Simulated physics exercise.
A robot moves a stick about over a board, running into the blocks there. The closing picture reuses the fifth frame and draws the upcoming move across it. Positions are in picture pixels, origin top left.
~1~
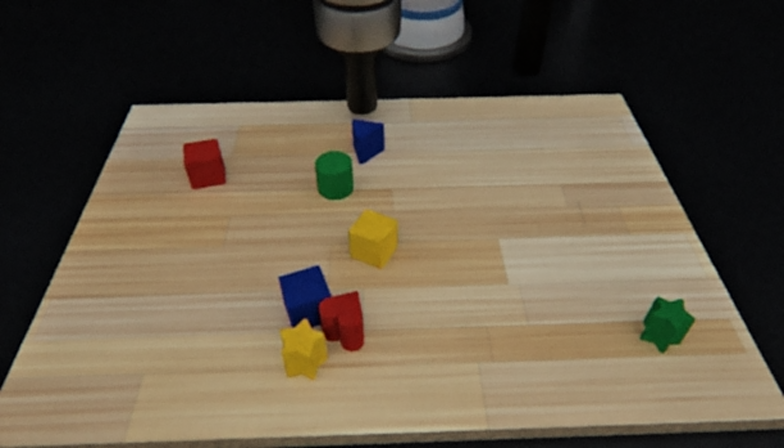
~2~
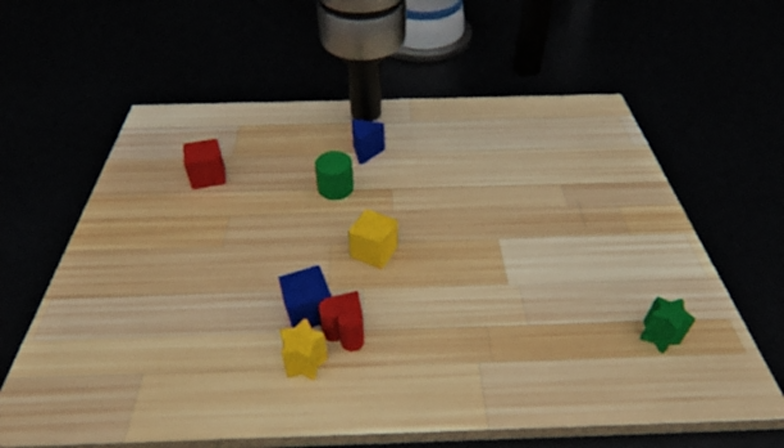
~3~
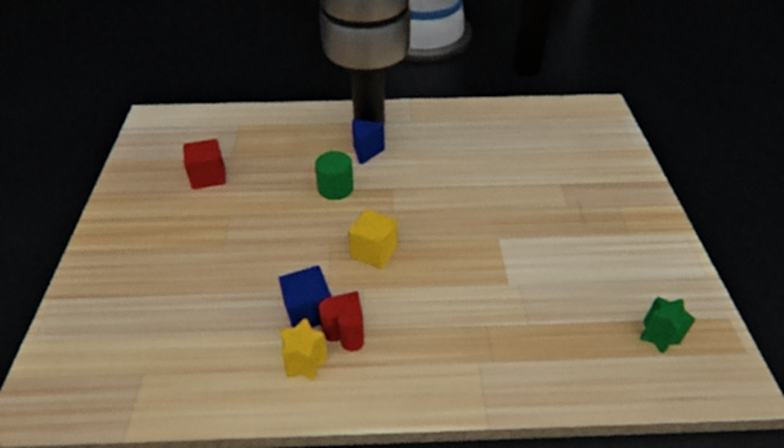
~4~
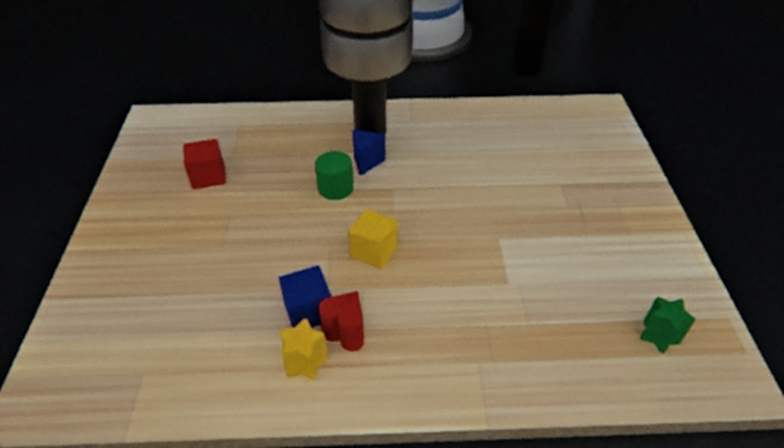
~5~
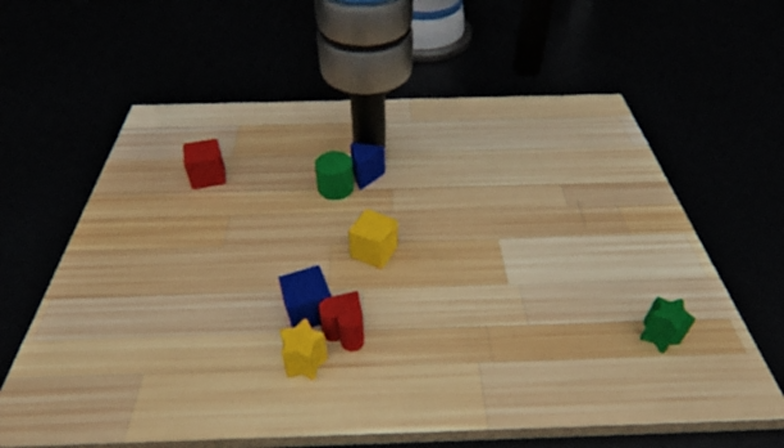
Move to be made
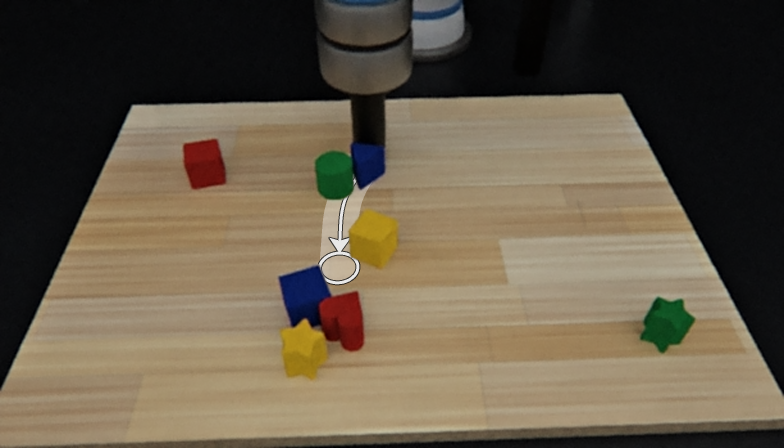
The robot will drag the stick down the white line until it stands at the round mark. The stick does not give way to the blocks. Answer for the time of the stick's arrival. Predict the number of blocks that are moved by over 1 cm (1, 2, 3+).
Moved: 3 or more.
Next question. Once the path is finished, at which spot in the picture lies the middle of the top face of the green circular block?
Around (301, 187).
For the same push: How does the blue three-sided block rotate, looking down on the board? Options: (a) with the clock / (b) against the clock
That would be b.
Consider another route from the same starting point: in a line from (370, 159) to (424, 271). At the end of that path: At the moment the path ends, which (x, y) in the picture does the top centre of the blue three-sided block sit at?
For the centre of its top, I'd go with (367, 198).
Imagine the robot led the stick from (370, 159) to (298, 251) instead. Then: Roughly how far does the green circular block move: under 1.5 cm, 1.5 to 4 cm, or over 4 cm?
Long: Over 4 cm.
Path on the board, from (370, 159) by way of (343, 207) to (339, 268).
On the path given first. One third of the way, stick at (349, 178); green circular block at (315, 176); blue three-sided block at (356, 183), turned 25° anticlockwise.
Two thirds of the way, stick at (339, 214); green circular block at (301, 187); blue three-sided block at (368, 207), turned 85° anticlockwise; yellow four-sided block at (376, 233).
At the end, stick at (337, 256); blue four-sided block in place; green circular block at (301, 187); blue three-sided block at (370, 209), turned 100° anticlockwise; yellow four-sided block at (380, 238).
